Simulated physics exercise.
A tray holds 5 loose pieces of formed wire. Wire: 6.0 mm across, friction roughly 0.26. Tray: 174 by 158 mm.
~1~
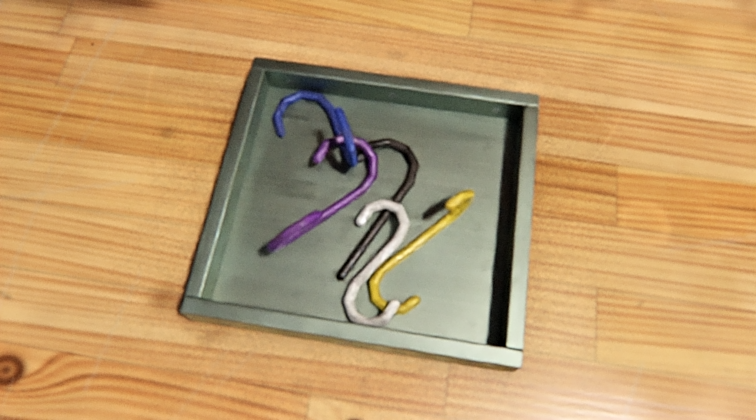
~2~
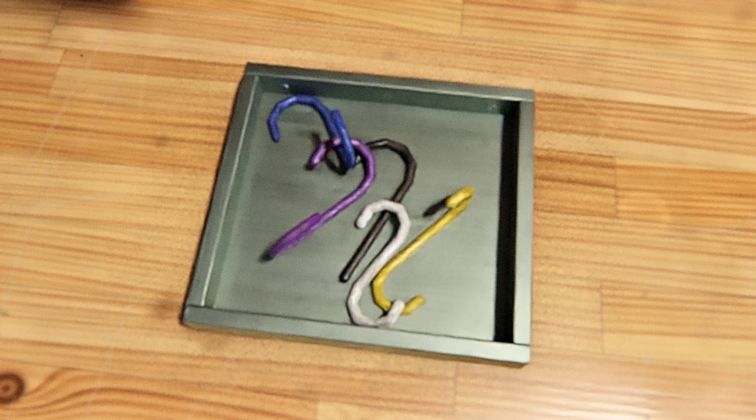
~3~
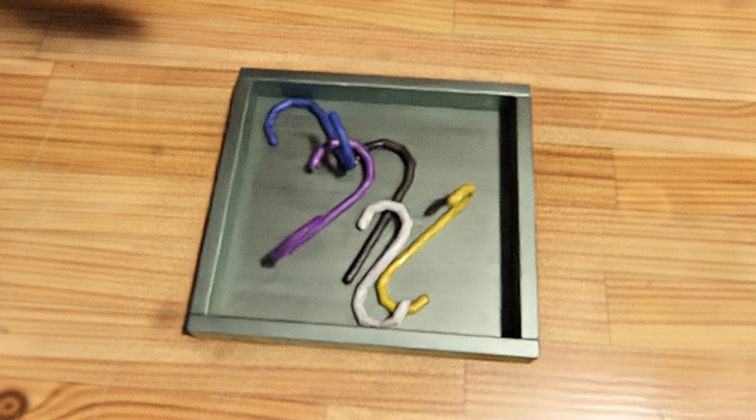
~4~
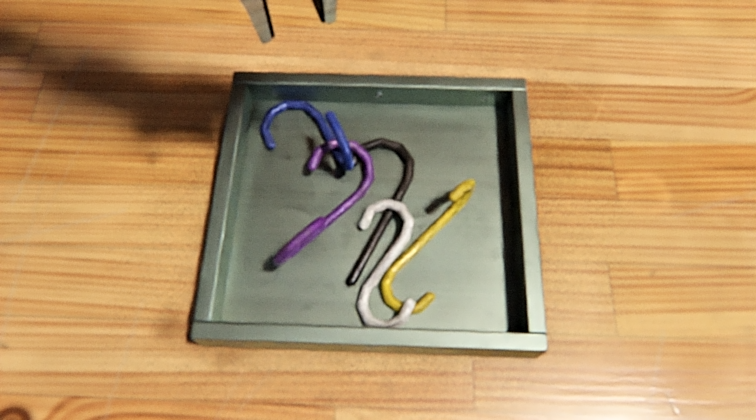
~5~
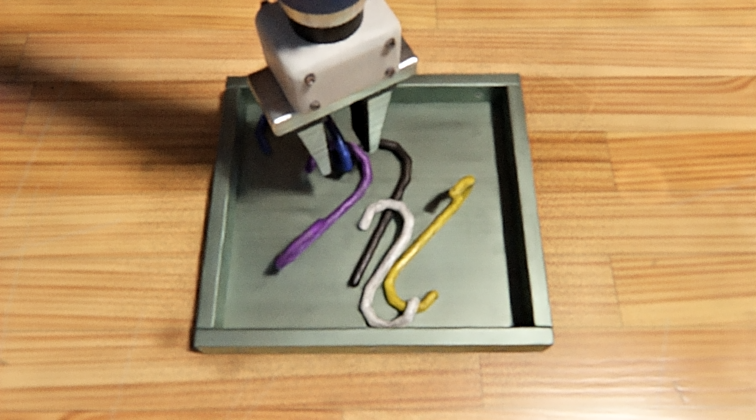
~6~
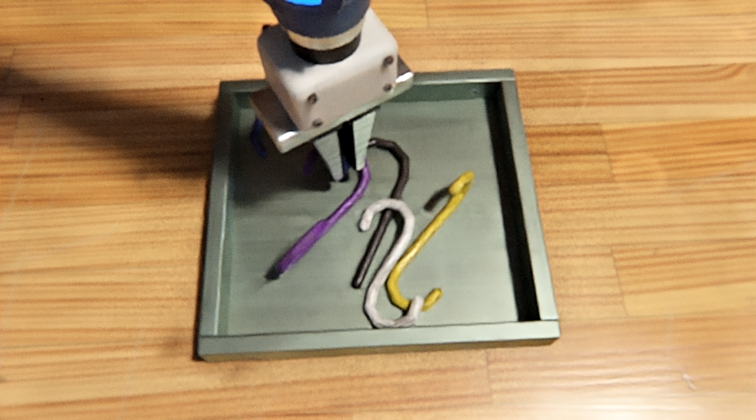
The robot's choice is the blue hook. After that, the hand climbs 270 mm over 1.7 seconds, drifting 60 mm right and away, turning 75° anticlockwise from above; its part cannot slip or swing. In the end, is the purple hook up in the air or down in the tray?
Tags along.
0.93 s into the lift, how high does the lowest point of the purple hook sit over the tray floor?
80 mm.
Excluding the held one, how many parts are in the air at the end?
That comes to 1 in total.
Then, 0.51 s into the lift, lowest point more than 20 mm over the tray floor, blue hook 59 mm.
Then, 0.93 s into the lift, lowest point more than 20 mm over the tray floor, blue hook 159 mm, purple hook 76 mm.
Then, 1.70 s into the lift, lowest point more than 20 mm over the tray floor, blue hook 273 mm, purple hook 188 mm.
End, hanging blue hook 273 mm, purple hook 187 mm; the other 3 are down.
